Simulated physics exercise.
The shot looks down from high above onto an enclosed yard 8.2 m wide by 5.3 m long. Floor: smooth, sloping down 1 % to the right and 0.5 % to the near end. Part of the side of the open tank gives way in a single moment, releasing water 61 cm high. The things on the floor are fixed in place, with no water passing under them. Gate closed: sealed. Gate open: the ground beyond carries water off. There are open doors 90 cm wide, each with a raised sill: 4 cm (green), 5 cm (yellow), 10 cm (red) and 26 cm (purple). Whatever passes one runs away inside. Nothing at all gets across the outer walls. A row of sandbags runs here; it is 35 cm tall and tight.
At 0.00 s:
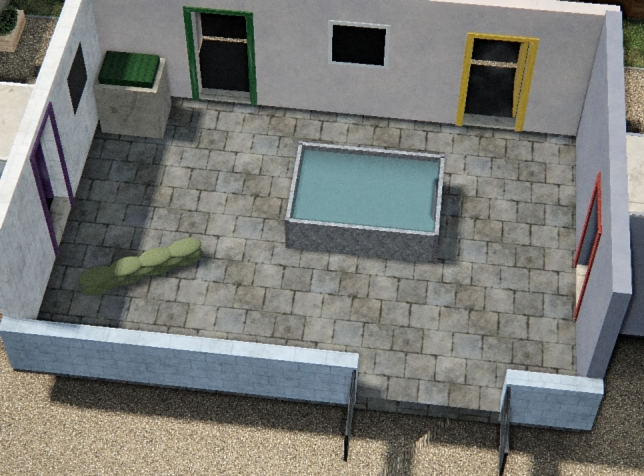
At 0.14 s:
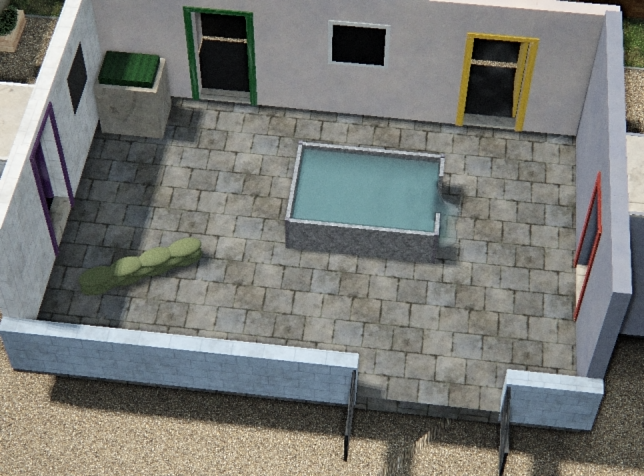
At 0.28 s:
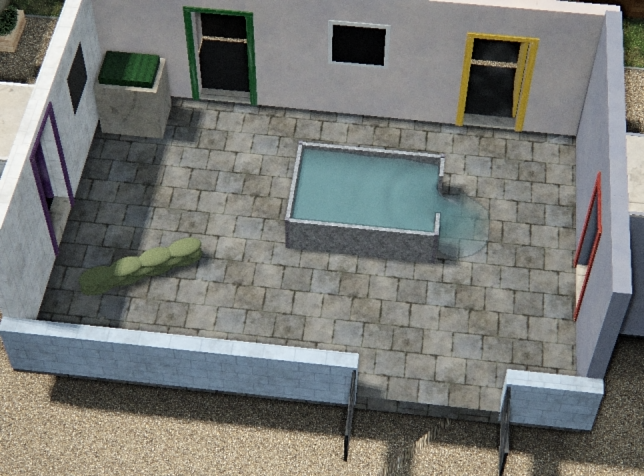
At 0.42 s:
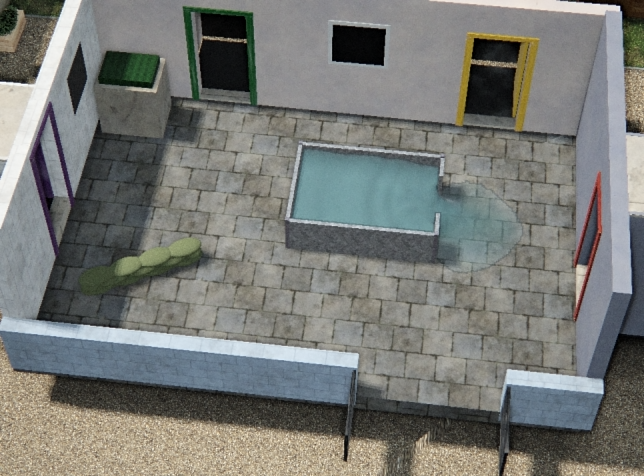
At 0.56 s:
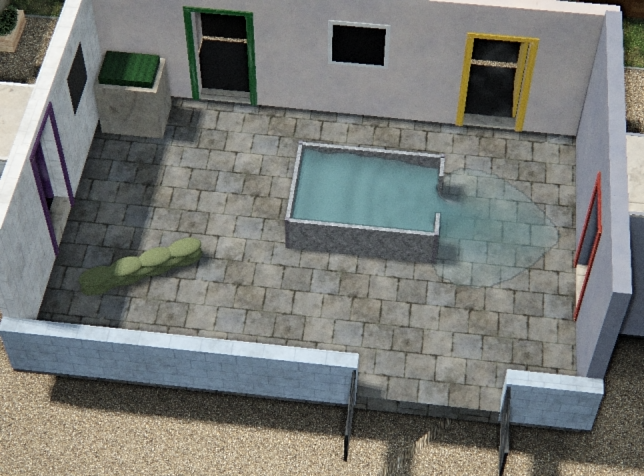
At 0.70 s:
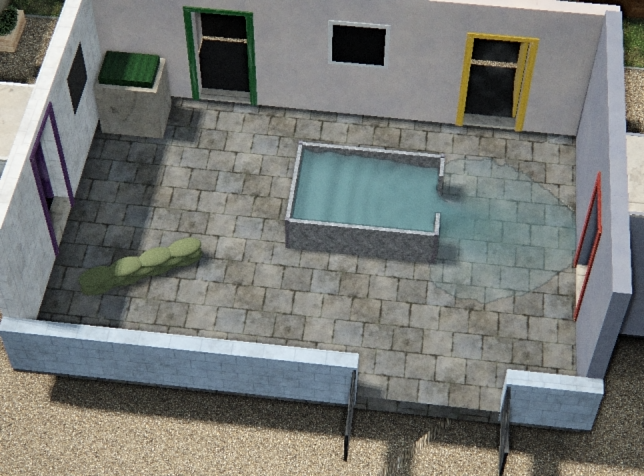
Walled paved yard with a raised open tank, its right side giving way and water fanning out across the stone floor.
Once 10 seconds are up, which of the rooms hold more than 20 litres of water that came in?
Green door - 20 litres or less. Yellow door - more than 20 litres. Red door - more than 20 litres. Purple door - 20 litres or less.
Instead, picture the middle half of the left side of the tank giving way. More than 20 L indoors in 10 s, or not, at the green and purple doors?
With respect to that limit, green ends up outside it, purple ends up inside it.
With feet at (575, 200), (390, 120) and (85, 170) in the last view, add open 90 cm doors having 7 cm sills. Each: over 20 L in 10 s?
So, in the order given, it's beyond the mark, then shy of the mark, then shy of the mark.
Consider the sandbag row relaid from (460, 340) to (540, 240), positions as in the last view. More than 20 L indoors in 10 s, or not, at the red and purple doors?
Result: Red door inside the limit; purple door inside the limit.
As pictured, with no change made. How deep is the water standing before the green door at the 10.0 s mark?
Roughly 4.5 cm deep.
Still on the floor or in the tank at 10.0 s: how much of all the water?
Some 82 out of every hundred parts.
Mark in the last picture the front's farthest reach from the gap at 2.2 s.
Near (574, 405).
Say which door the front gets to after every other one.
That's the purple door.
After 1.4 s water covers 20 % of the floor and is deepest (38 cm) near (439, 226); green door not reached, yellow door not reached, red door 21 cm at the sill, 8 L in, purple door not reached.
After 2.2 s water covers 20 % of the floor and is deepest (34 cm) near (574, 141); green door not reached, yellow door 6 cm at the sill, 0 L in, red door 21 cm at the sill, 48 L in, purple door not reached.
After 3.5 s water covers 35 % of the floor and is deepest (24 cm) near (574, 405); green door not reached, yellow door 9 cm at the sill, 5 L in, red door 16 cm at the sill, 93 L in, purple door not reached.
After 6.0 s water covers 65 % of the floor and is deepest (17 cm) near (574, 405); green door 4 cm at the sill, 0 L in, yellow door 8 cm at the sill, 24 L in, red door 12 cm at the sill, 118 L in, purple door not reached.
After 10.0 s water covers 90 % of the floor and is deepest (12 cm) near (574, 405); green door 5 cm at the sill, 2 L in, yellow door 5 cm at the sill, 34 L in, red door 8 cm at the sill, 122 L in, purple door 2 cm at the sill, 0 L in.
